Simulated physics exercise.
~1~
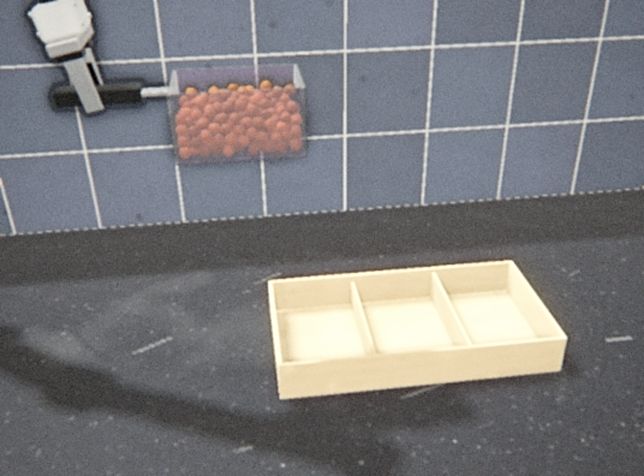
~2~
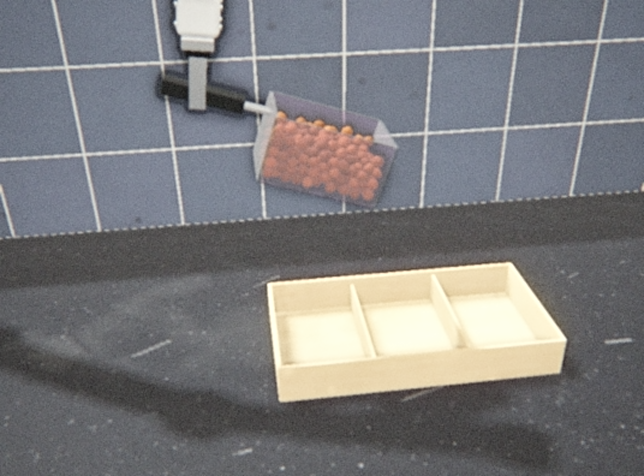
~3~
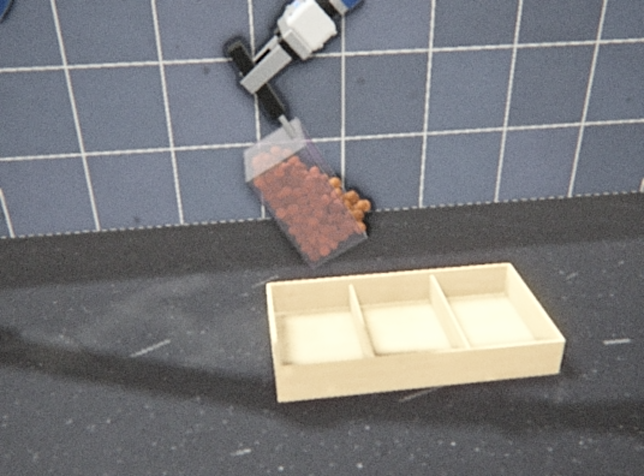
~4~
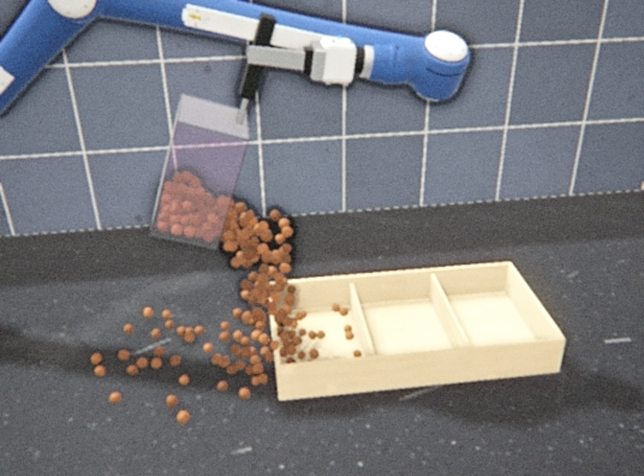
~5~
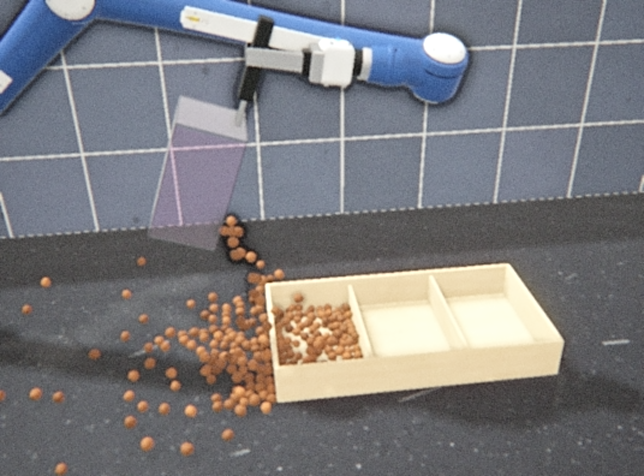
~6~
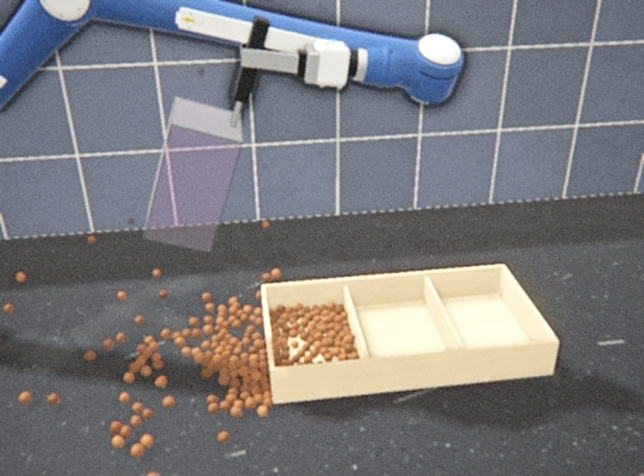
On a dark countertop, a robot arm tips hazelnuts from a clear box, spilling many beside the divided tray.
